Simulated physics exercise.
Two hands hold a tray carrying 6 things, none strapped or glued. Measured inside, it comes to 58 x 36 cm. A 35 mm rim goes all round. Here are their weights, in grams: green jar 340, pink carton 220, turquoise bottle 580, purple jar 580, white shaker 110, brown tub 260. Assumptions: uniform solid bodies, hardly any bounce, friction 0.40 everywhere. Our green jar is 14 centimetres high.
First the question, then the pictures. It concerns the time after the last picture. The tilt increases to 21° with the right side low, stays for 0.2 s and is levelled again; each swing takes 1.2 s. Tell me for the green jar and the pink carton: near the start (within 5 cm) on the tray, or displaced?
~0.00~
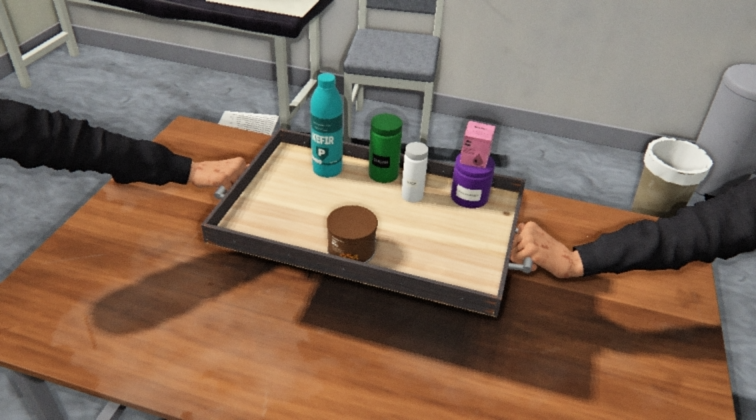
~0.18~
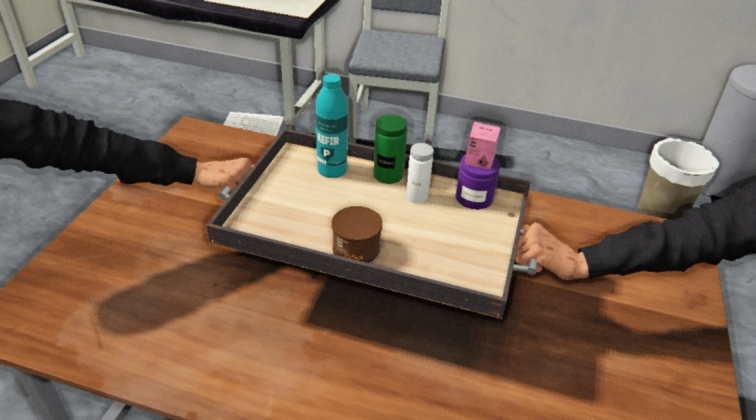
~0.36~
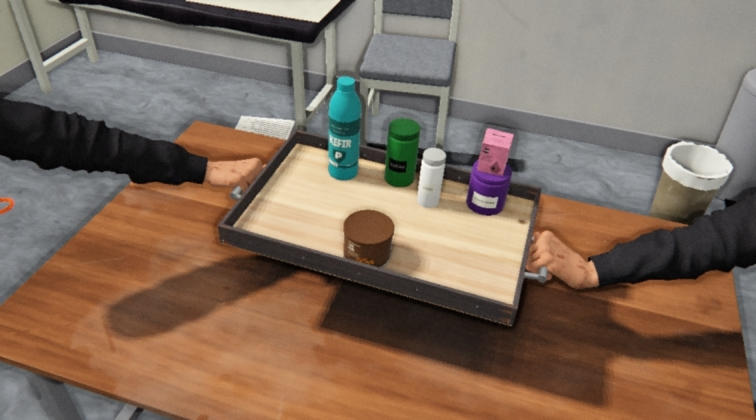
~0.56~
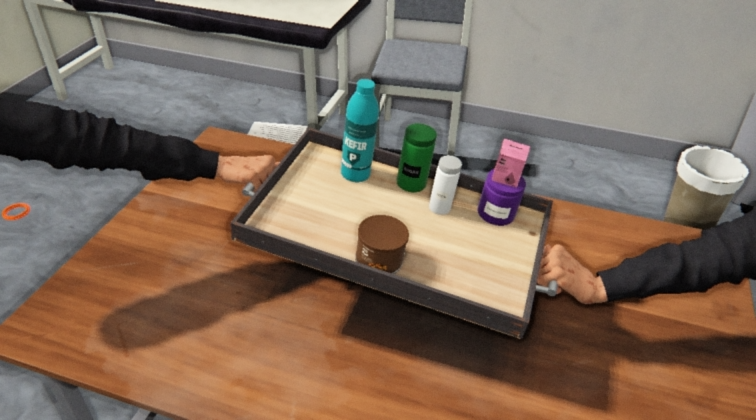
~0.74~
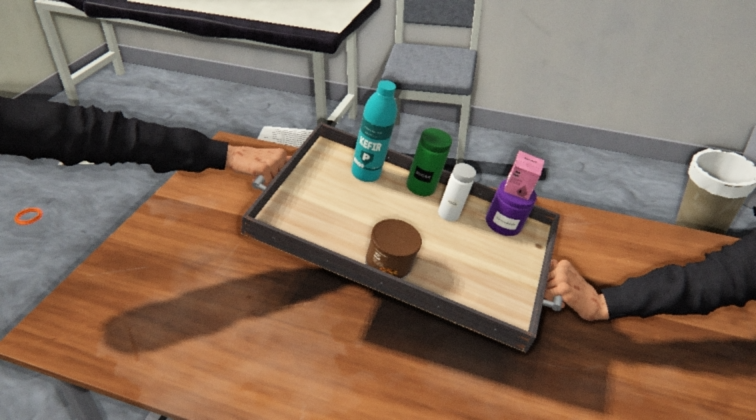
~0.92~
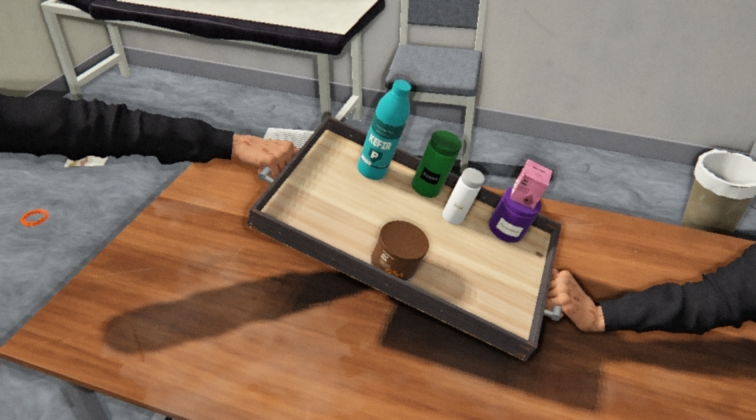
Green jar: Displaced. Pink carton: Displaced.
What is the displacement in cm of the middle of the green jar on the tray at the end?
Roughly 18 centimetres.
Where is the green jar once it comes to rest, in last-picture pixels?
It stops at about (499, 197).
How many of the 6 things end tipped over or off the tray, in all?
The answer: 4.
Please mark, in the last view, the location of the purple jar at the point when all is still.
It ends up near (544, 202).
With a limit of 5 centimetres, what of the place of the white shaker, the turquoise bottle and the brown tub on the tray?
Well, the white shaker winds up somewhere else; the turquoise bottle winds up somewhere else; and the brown tub remains where it was.
By 1.62 s, tray tilted 21°, right edge down; green jar rocked 74° off its seat near (479, 189); turquoise bottle on its side; white shaker rocked 57° off its seat.
By 1.72 s, tray tilted 20°, right edge down; green jar rocked 75° off its seat near (489, 205); pink carton 4 cm from its spot near (547, 197); turquoise bottle on its side.
By 2.22 s, tray tilted 7°, right edge down; pink carton now off the tray; green jar on its side near (500, 204); turquoise bottle on its side.
When it is over (3.2 s), off the tray, pink carton; lying over on the tray, green jar, turquoise bottle and white shaker; not toppled but over 5 cm from the start, purple jar; the last one within 5 cm of the start. In the last view, green jar near (499, 197), pink carton near (629, 316).
